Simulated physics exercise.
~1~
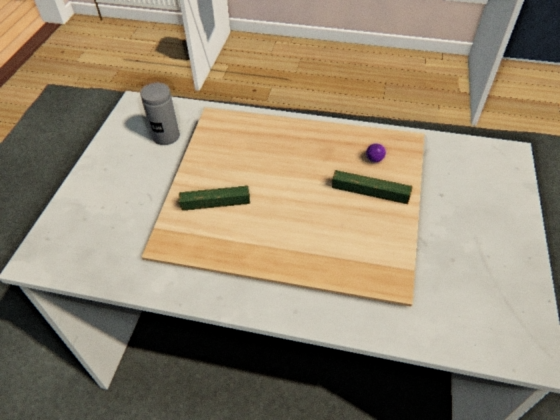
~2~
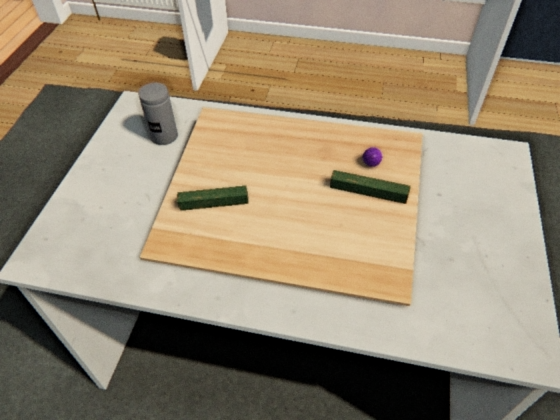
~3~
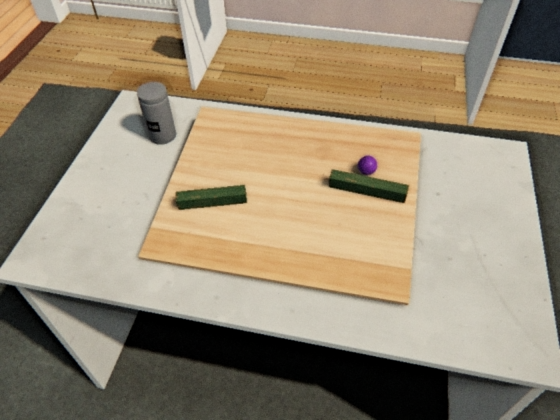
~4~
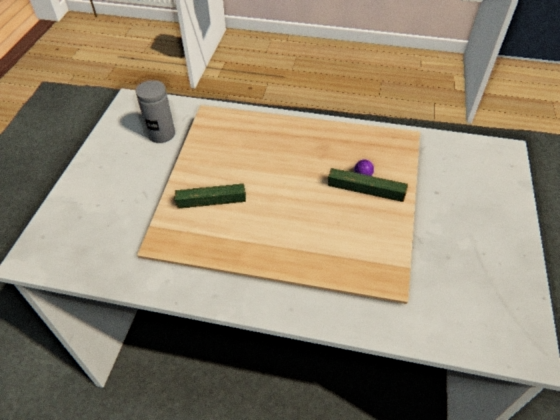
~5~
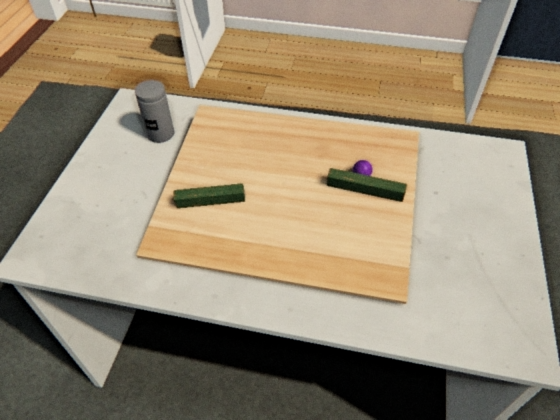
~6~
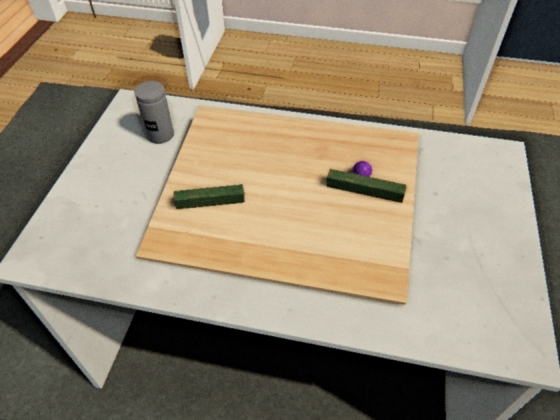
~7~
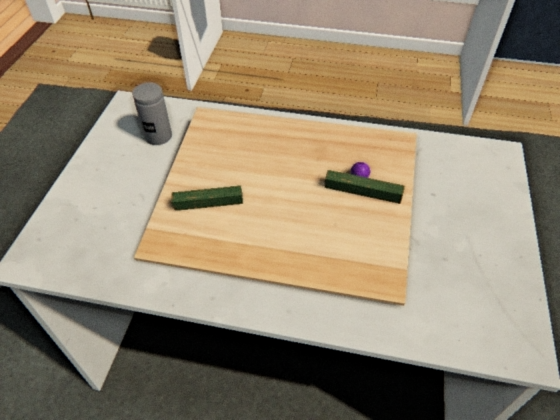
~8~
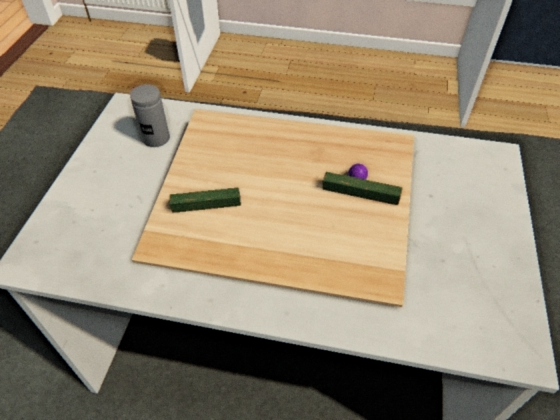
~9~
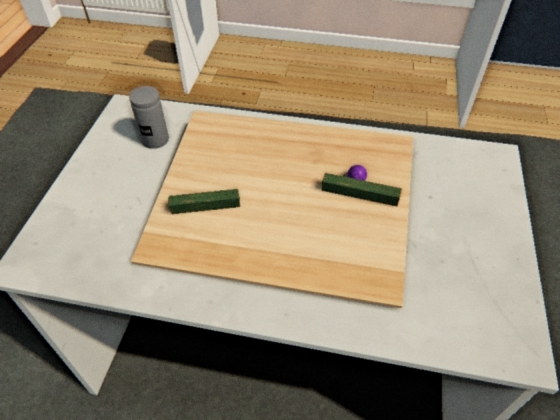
A wooden board holds a purple ball that rolls down against a green bar and stops.
